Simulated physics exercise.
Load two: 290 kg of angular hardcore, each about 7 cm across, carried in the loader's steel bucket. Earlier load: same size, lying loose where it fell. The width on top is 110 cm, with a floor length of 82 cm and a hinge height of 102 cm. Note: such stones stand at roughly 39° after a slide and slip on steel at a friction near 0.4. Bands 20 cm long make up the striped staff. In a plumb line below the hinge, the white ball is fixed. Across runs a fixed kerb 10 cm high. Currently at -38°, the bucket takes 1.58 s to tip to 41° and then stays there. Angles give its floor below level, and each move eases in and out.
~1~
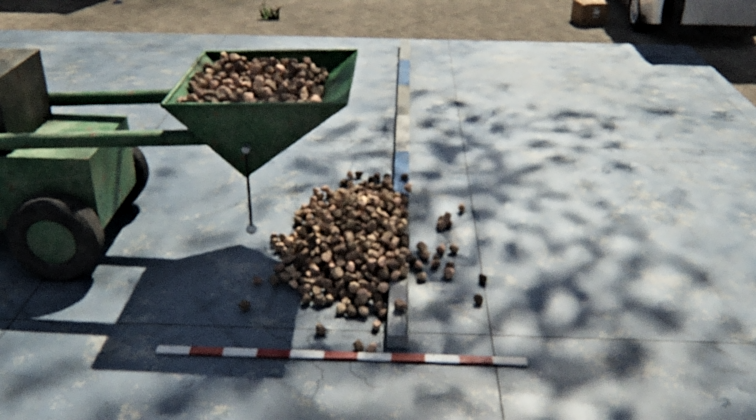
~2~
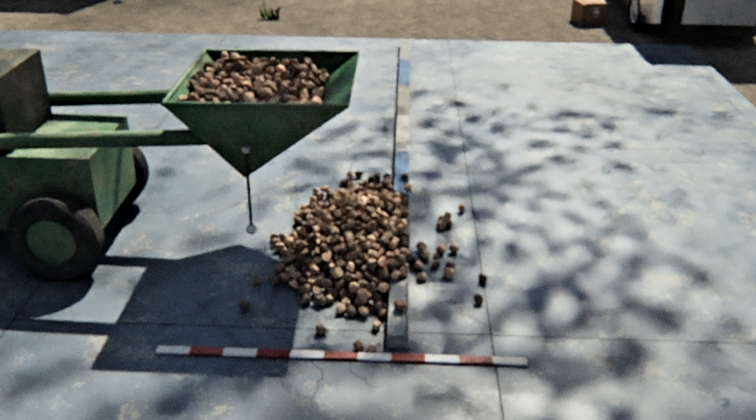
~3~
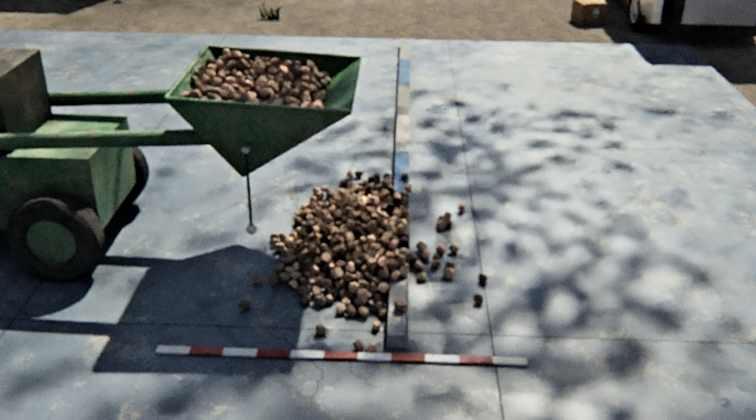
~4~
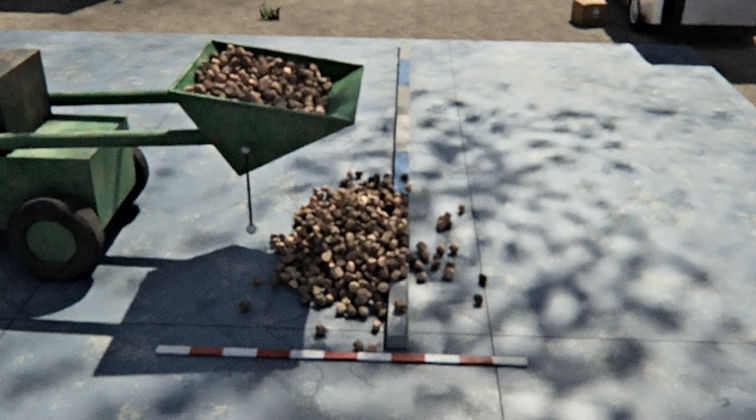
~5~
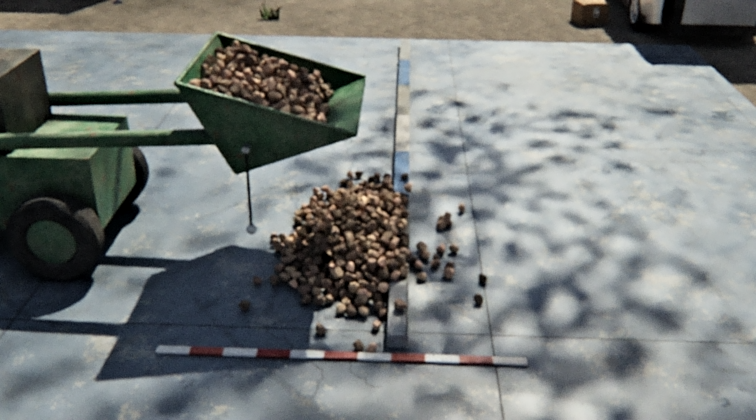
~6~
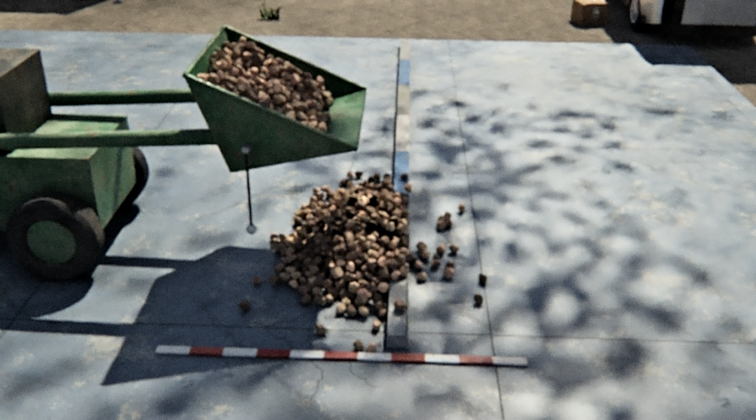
A green bucket full of brown stones tilts gradually down to the right above a loose pile.
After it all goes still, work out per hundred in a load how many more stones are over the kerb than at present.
Around 18 stones per hundred.
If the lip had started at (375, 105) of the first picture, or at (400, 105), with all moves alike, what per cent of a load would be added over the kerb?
The first would add around 50 per cent, the second around 75 per cent.
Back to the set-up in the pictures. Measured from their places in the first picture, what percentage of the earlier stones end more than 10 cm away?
Roughly 5 % of them.
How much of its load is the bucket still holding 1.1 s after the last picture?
That works out to about 45 %.
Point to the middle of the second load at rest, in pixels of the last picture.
They end up centred around (357, 223).
Then, 0.6 s after the last picture the floor is at 28°; in per cent of one load, 99 in the bucket, 98 on this side of the kerb, 3 over the kerb; the foremost stones are at (459, 250).
Then, 1.1 s after the last picture the floor is at 41°; in per cent of one load, 43 in the bucket, 153 on this side of the kerb, 4 over the kerb; the foremost stones are at (459, 250).
Then, 1.4 s after the last picture the floor is at 41°; in per cent of one load, 14 in the bucket, 174 on this side of the kerb, 12 over the kerb; the foremost stones are at (466, 240).
Then, 4.0 s after the last picture the floor is at 41°; in per cent of one load, 0 in the bucket, 178 on this side of the kerb, 22 over the kerb; the foremost stones are at (484, 232). Net gain over the kerb, 18.
